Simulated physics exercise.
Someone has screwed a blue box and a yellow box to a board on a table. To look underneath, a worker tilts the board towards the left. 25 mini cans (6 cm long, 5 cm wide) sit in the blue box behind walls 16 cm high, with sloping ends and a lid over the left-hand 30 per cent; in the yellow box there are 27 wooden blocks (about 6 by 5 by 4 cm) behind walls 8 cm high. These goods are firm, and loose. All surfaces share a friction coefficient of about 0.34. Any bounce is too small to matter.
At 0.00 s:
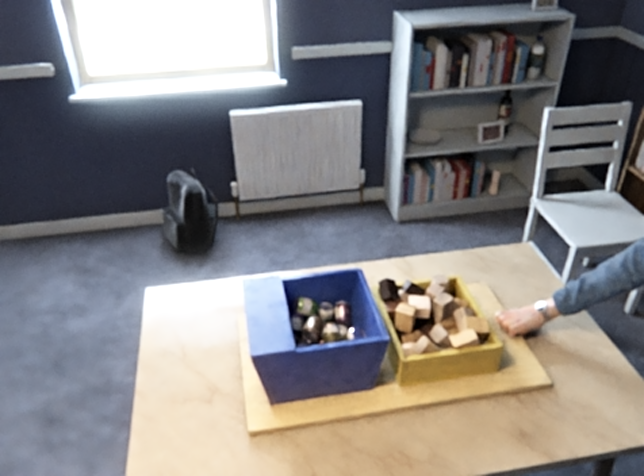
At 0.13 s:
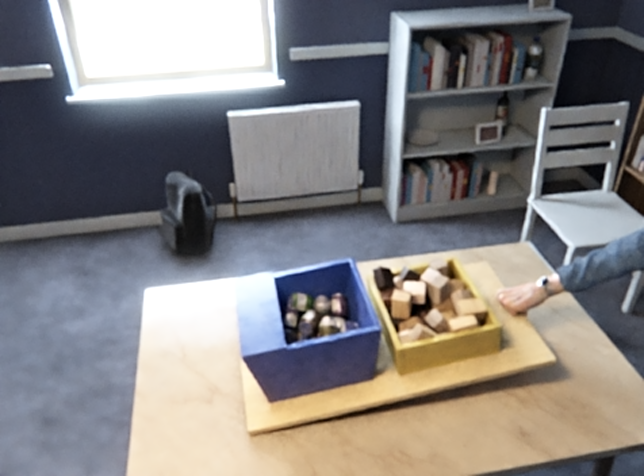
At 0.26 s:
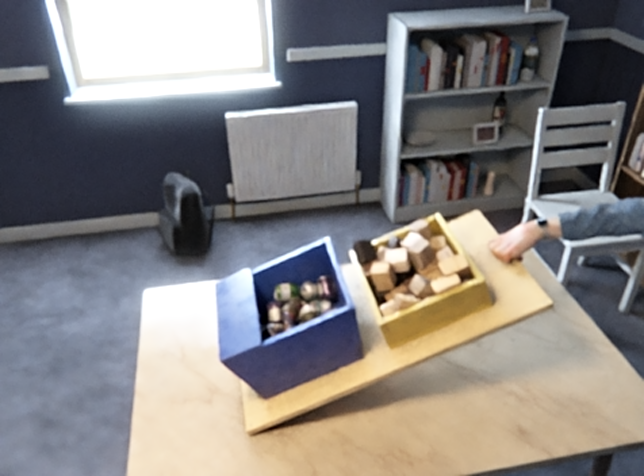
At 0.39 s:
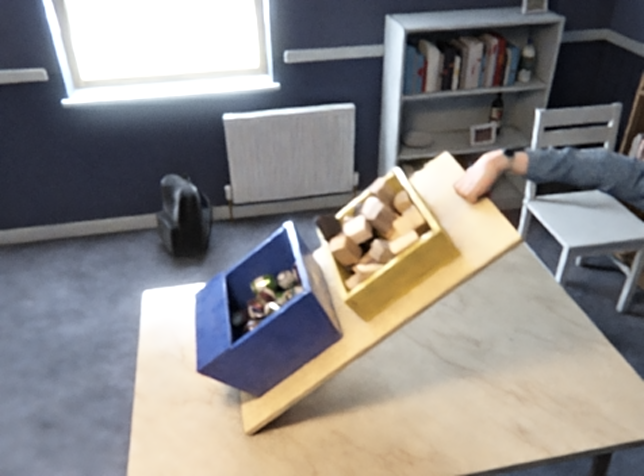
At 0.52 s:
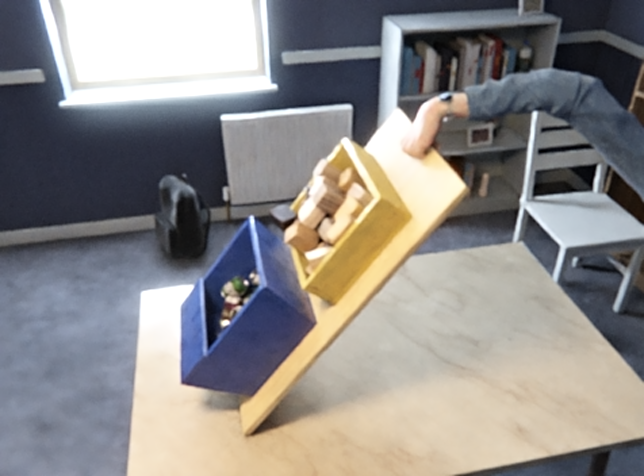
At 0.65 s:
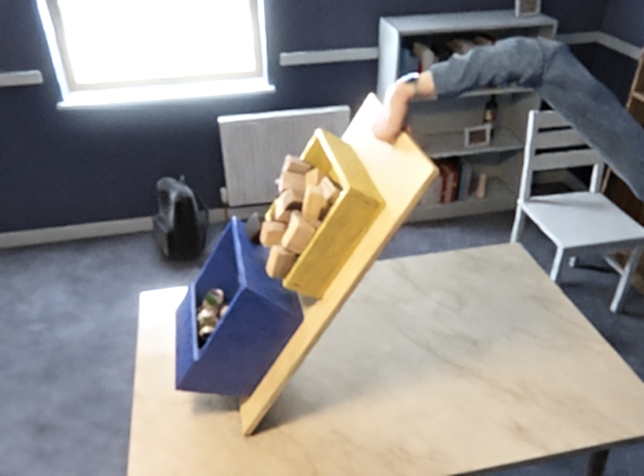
A hand lifted the right end of a wooden board on a table, tilting it steeply leftward with its blue box of small cans and yellow box of wooden blocks, which shifted toward the left.
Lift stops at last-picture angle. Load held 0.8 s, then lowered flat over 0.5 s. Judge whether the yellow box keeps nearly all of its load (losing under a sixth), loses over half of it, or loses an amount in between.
It loses an in-between amount.
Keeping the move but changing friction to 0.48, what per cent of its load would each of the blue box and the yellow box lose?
Blue box 0, yellow box 30 per cent.
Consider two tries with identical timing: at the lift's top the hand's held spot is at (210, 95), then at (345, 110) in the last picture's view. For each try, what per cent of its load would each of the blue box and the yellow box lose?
First try, then second: The blue box sheds 20 then 0 per cent, and the yellow box sheds 100 then 50 per cent.
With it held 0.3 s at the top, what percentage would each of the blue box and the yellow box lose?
Blue box 0%, yellow box 40%.
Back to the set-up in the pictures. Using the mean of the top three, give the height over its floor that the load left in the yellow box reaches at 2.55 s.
Some 12 cm.
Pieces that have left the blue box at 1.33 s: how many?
Roughly, out by then: Blue box 0.
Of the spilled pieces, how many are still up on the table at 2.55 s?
Piece count: Roughly 8.
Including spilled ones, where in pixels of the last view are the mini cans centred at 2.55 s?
Centre approx. (303, 353).
After 0.95 s, tilt 58°; the blue box has all 25 and the yellow box is down by 3 of 27.
After 1.33 s, tilt 58°; the blue box has all 25 and the yellow box is down by 7 of 27.
After 1.87 s, tilt 4°; the blue box has all 25 and the yellow box is down by 8 of 27.
Outcome (at 2.55 s), the blue box is down by 1 of 25 and the yellow box is down by 8 of 27. Asked share, 8 of 27, 30 per cent.
